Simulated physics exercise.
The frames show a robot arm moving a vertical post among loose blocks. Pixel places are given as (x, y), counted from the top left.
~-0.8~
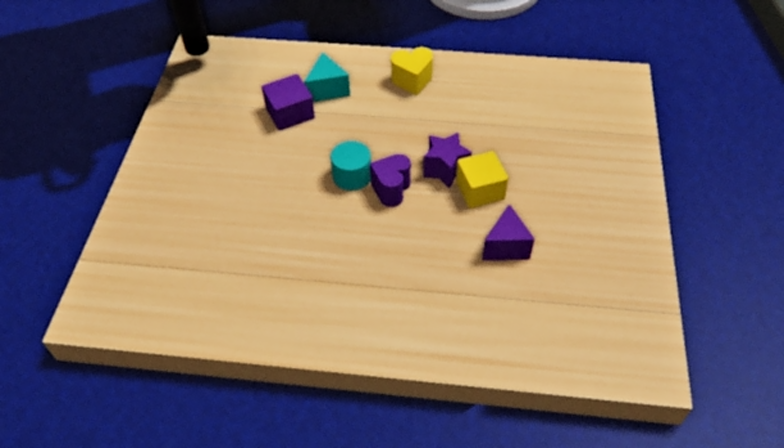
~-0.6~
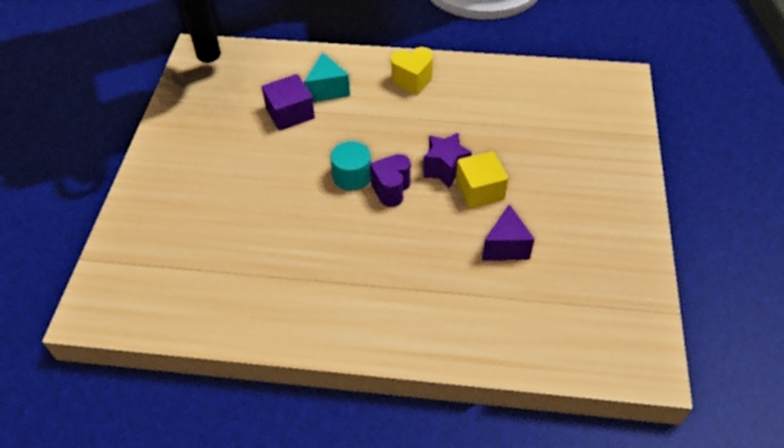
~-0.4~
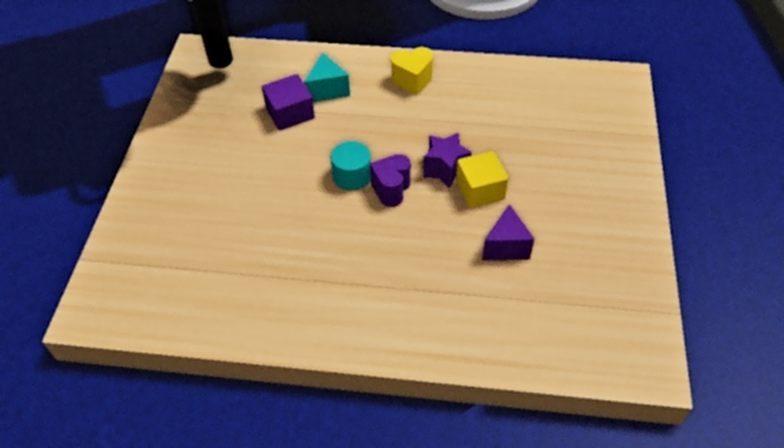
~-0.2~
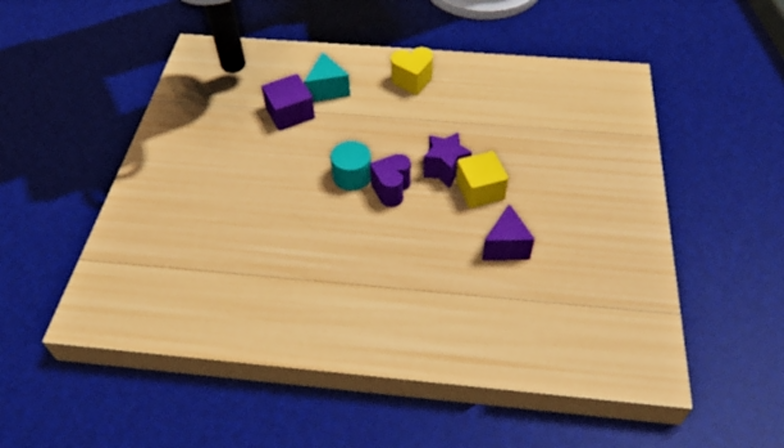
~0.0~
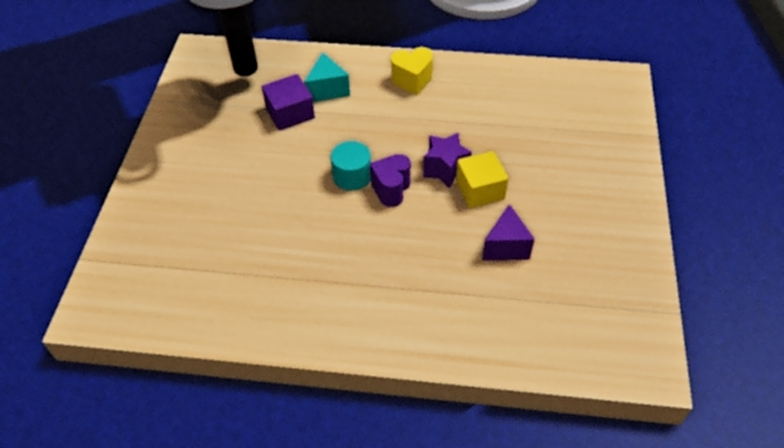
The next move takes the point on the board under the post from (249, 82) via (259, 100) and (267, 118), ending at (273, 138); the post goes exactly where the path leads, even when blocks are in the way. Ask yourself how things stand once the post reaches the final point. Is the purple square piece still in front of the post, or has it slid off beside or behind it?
The purple square piece slips off.
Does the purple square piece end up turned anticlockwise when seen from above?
That would be a yes.
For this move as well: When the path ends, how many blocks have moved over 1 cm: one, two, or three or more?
Count: One.
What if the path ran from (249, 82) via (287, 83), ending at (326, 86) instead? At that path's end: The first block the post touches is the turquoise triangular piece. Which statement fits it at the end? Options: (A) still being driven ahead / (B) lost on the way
I'll go with A - still being driven ahead.
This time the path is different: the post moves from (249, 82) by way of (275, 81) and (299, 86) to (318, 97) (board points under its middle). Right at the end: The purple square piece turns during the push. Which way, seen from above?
Looking down: Clockwise.
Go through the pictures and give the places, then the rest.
In the first frame, post's lower end (198, 50); purple square piece (286, 91); turquoise triangular piece (325, 69).
In the second frame, post (209, 56); blocks still.
In the third frame, post (221, 62); blocks still.
In the fourth frame, post (234, 66); blocks still.
In the fifth frame, post (246, 70); purple square piece (286, 91); turquoise triangular piece (325, 69).
On the path given first. Halfway along, post (261, 97); purple square piece (294, 95), turned 20° anticlockwise.
At the end, post (270, 126); purple square piece (303, 103), turned 65° anticlockwise; turquoise triangular piece still.
